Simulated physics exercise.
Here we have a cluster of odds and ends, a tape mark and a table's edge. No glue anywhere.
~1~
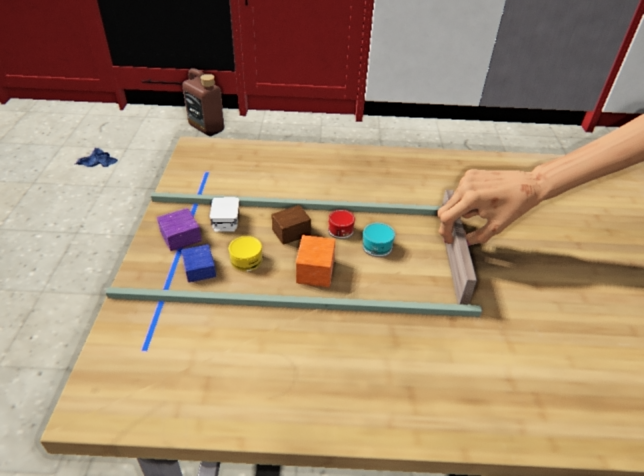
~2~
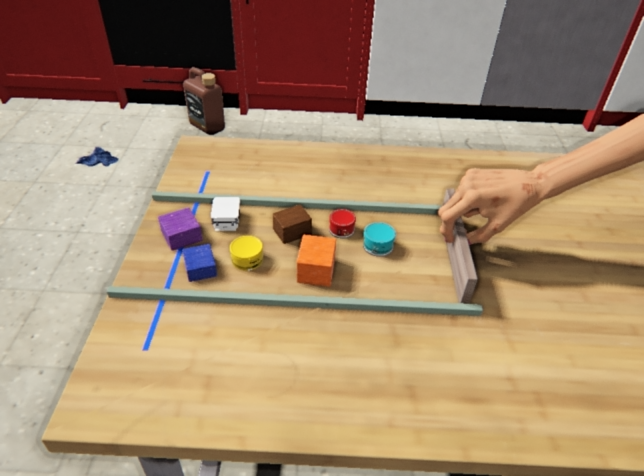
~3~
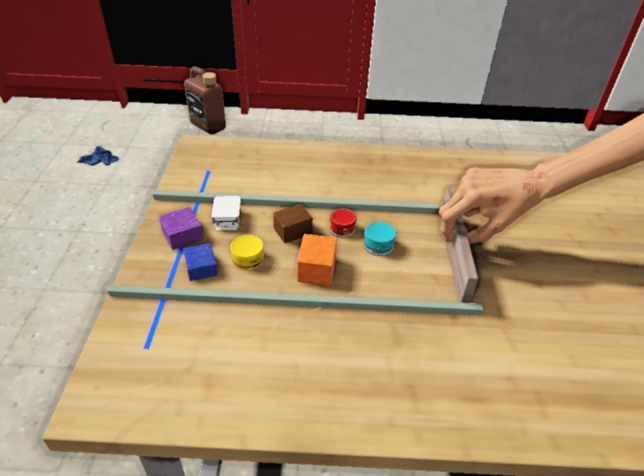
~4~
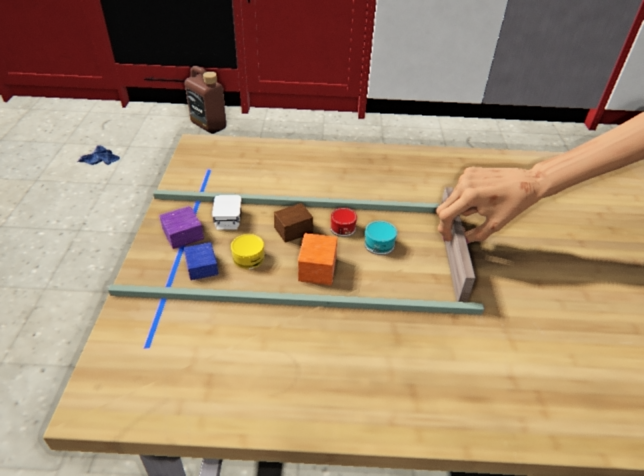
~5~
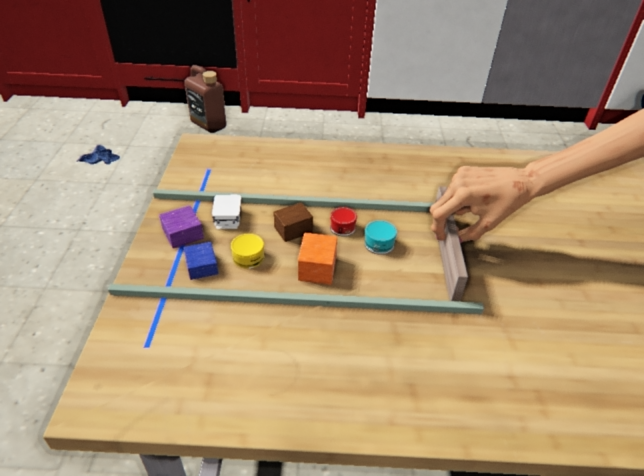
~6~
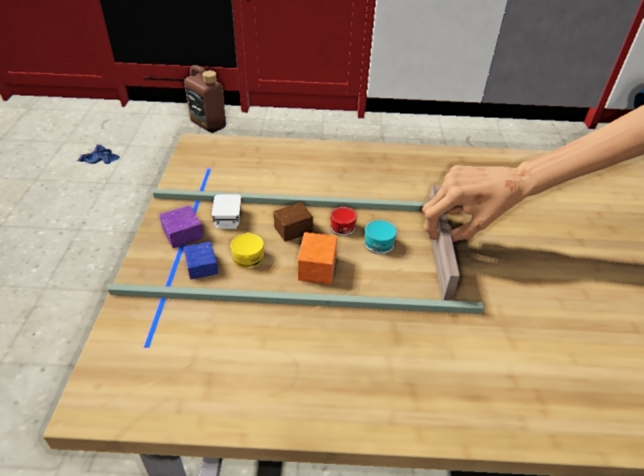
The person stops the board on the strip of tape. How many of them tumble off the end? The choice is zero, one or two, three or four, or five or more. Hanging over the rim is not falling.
In the end the number that fall off is one or two.
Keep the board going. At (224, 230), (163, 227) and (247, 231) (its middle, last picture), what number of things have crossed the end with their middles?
It would be 0, 5 and 0.
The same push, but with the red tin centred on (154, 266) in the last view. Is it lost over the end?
The red tin tumbles off.
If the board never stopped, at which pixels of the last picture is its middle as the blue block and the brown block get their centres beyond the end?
For the blue block at (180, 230), for the brown block at (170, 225).
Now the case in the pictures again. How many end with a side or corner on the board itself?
That makes 3.
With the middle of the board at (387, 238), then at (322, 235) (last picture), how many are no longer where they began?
The counts are 1 and 4.
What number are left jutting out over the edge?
Overhanging: 3.
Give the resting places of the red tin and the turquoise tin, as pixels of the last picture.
The red tin stops around (180, 207); the turquoise tin around (169, 230).
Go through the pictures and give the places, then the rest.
The first picture shows purple block (179, 229); blue block (199, 263); white case (225, 215); board (456, 244); tape (181, 245).
The second picture shows blue block (200, 262); brown block (292, 224).
The third picture shows white case (227, 214); red tin (343, 223).
The fourth picture shows purple block (182, 227); board (455, 242).
The fifth picture shows blue block (201, 260); yellow tub (248, 251).
The sixth picture shows purple block (182, 226); blue block (201, 260); white case (227, 212); board (441, 240); tape (183, 242).
A little later, none off yet; purple block at rest near (182, 226); blue block at rest near (201, 260); white case at rest near (227, 212).
Next, none off yet; purple block at rest near (182, 226); blue block shifted a little near (183, 263); white case shifted a little near (213, 208).
When it is over, the number that fall off is one or two; down, white case and purple block.
